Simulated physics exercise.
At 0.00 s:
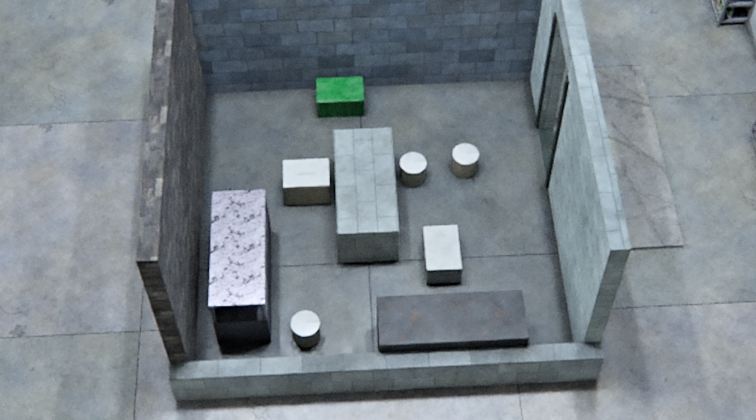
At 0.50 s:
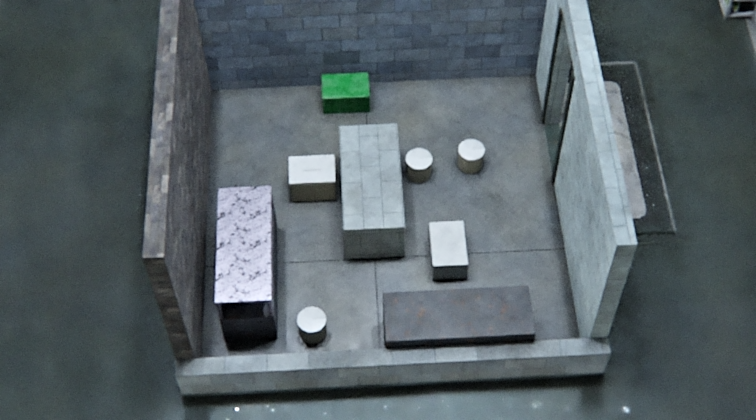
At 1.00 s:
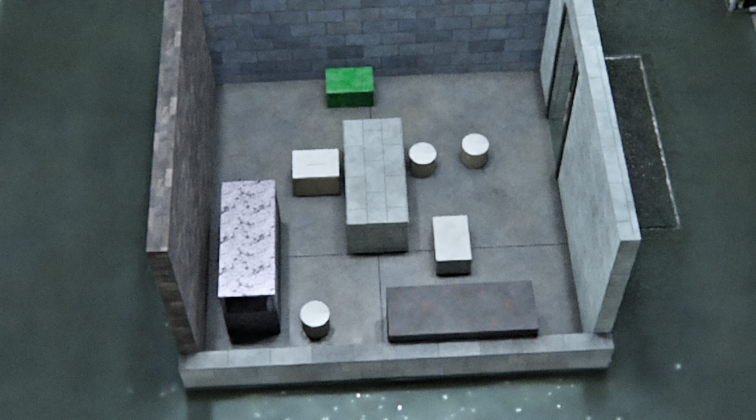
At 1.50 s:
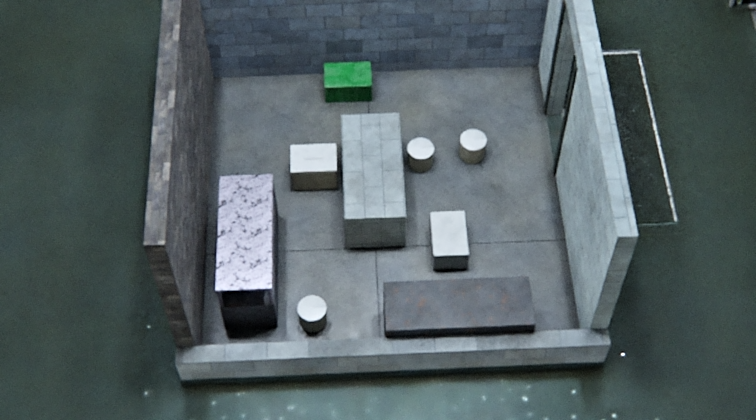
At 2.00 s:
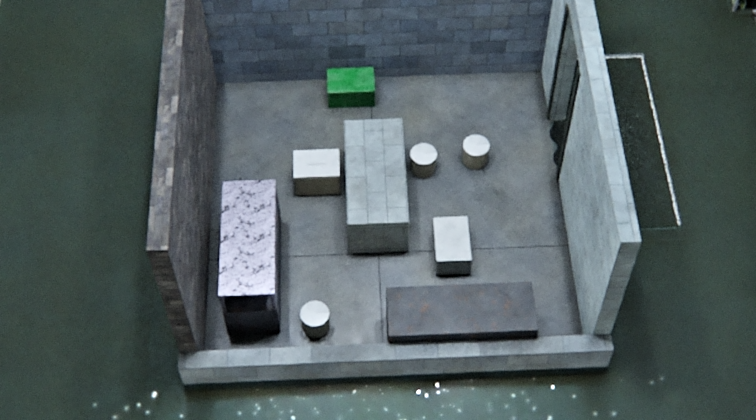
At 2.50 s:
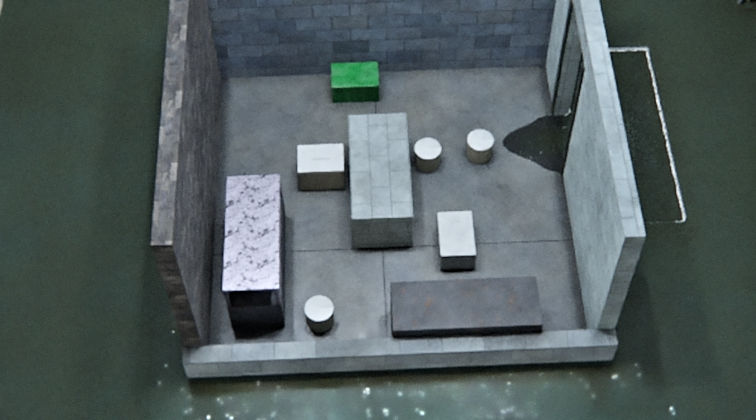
A small roofless corner store with grey brick and tile walls is seen from high above its low front edge. A green crate sits near the back wall, with pale boxes and round pails around a grey central counter, a marbled counter at left and a dark slab at front. Murky water covers the street outside, then a dark patch spreads in through the right doorway, while the view shifts slightly and the furnishings stay put.
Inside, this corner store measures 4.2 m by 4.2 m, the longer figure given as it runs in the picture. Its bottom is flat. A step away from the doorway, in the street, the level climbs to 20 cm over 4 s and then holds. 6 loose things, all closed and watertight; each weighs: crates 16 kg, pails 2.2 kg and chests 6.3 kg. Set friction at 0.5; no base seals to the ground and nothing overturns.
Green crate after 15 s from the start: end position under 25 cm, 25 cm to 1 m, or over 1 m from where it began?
I expect it ends up well away.
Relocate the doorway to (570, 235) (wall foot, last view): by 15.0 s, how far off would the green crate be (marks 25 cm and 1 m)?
So the green crate is slightly displaced by then.
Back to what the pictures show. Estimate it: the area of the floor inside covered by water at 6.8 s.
I'd put it close to 10.5 m2.
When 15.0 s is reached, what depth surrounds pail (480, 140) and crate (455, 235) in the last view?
About 9 and 8 cm.
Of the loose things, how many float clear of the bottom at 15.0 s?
6.
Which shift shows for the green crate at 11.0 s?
Roughly 100 cm by then.
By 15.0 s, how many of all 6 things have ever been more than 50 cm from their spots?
The total is 6.
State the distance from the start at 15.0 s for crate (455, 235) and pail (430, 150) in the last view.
Net displacement, in order: 80 cm; 200 cm.
After 3.5 s the green crate is near (355, 74), 0.0 m from its start, aground; 0 afloat.
After 6.8 s the green crate is near (327, 76), 0.3 m from its start, aground; 2 afloat.
After 11.0 s the green crate is near (284, 97), 1.0 m from its start, afloat; 5 afloat.
After 15.0 s the green crate is near (231, 142), 1.9 m from its start, afloat; 6 afloat.
